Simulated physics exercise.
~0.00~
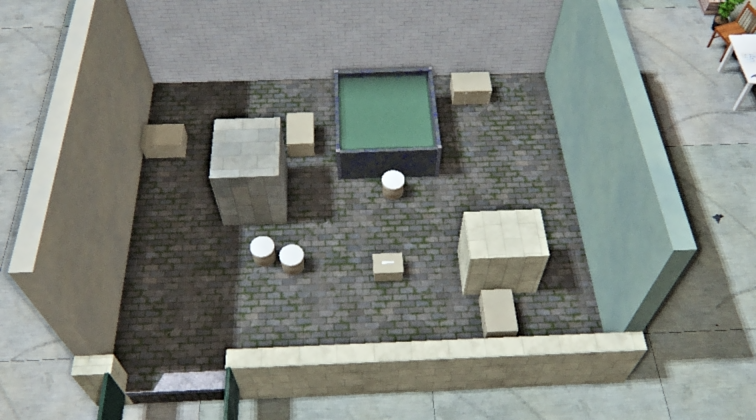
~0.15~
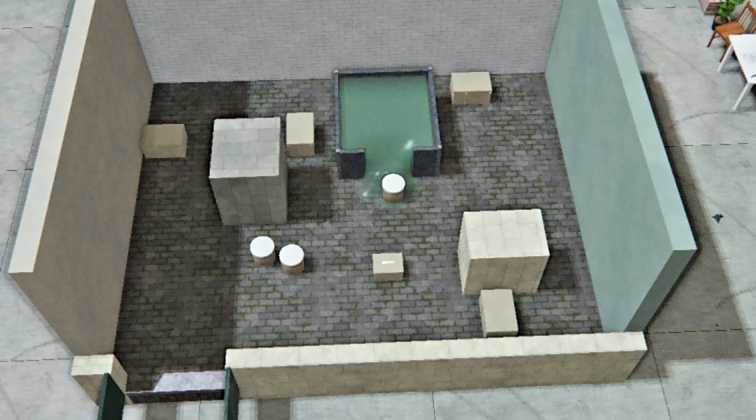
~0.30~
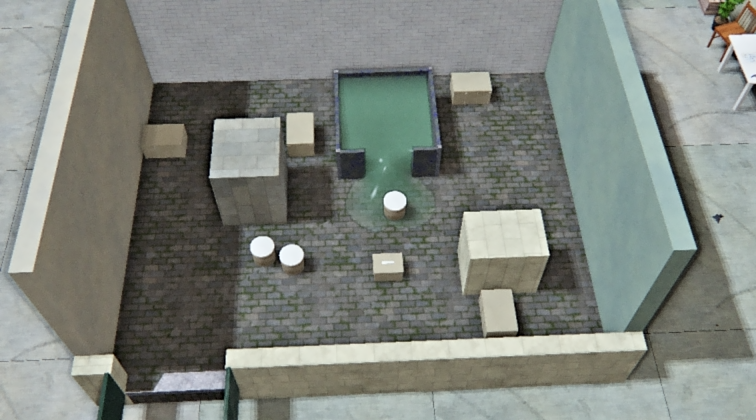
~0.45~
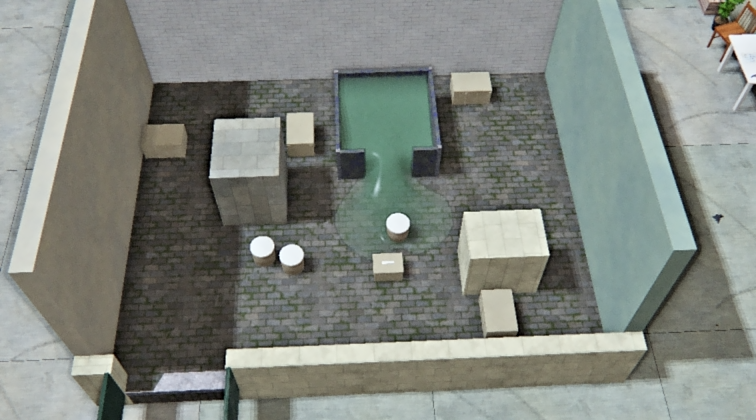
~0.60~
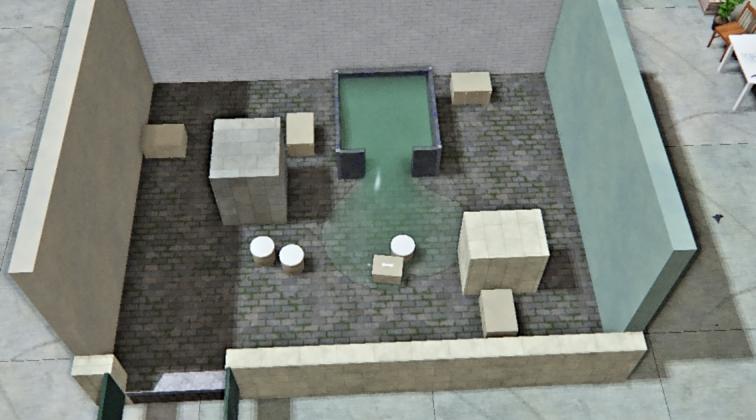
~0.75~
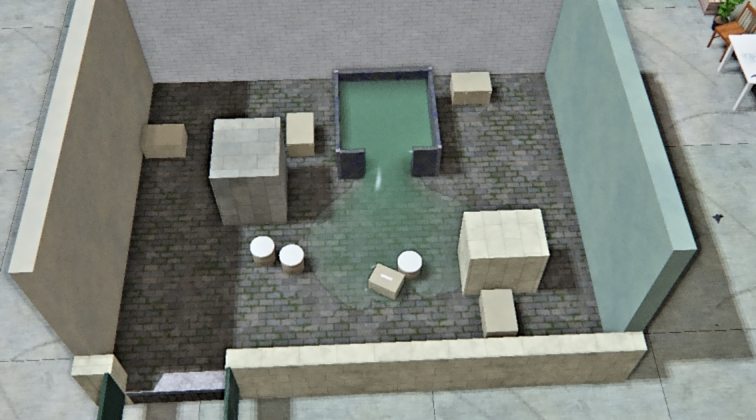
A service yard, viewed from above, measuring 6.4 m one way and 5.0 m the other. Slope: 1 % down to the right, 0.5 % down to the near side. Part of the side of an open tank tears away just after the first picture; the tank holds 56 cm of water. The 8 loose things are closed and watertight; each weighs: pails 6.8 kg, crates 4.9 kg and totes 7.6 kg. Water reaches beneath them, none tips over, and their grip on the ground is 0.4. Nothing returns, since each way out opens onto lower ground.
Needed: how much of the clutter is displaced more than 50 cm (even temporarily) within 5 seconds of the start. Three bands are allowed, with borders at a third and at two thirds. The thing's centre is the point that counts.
That would be from a third to two thirds of them.
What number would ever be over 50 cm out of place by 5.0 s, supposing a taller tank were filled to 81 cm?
I count 4 of them in that case.
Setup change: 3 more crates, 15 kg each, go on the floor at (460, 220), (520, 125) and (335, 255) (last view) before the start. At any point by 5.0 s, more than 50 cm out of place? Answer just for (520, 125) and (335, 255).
First falls shy, then exceeds it.
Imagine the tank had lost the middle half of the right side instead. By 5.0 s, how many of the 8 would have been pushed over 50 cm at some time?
Then it comes to 1.
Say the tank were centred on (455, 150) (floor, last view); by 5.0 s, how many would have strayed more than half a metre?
Count: 2.
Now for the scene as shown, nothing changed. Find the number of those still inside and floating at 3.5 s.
Of them, 3.
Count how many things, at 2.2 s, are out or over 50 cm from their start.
Answer: 2.
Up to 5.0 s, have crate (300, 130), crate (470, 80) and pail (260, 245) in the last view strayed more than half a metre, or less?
Within the mark, within the mark, within the mark.
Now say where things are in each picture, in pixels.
The first frame shows a pail at (393, 180), on the bottom; a tote at (388, 263) rests on the ground; water covers 2.0 m2; 0 of 8 have shifted.
The second frame shows a pail at (393, 183) rests on the ground, 6 cm from its start; a tote at (388, 263), on the bottom; water covers 2.4 m2; 1 of 8 have shifted.
The third frame shows a pail at (395, 201), on the bottom, 37 cm from its start; a tote at (388, 263), on the bottom; 2.9 m2 under water; 1 of 8 have shifted.
The fourth frame shows a pail at (398, 223) rests on the ground, 75 cm from its start; a tote at (388, 263), on the bottom; water covers 3.7 m2; 1 of 8 have shifted.
The fifth frame shows a pail at (403, 245) rests on the ground, 111 cm from its start; a tote at (388, 265), on the bottom, 4 cm from its start; 4.7 m2 under water; 1 of 8 have shifted.
The sixth frame shows a pail at (410, 261), on the bottom, 137 cm from its start; a tote at (386, 278), on the bottom, 23 cm from its start; water covers 5.7 m2; 2 of 8 have shifted.
After 1.1 s 2 of 8 are over 50 cm from their spots; 0 afloat.
After 2.2 s 2 of 8 are over 50 cm from their spots; 2 afloat.
After 3.5 s 4 of 8 are over 50 cm from their spots; 3 afloat.
After 5.0 s 4 of 8 are over 50 cm from their spots, and 4 have been at some point; 2 afloat.
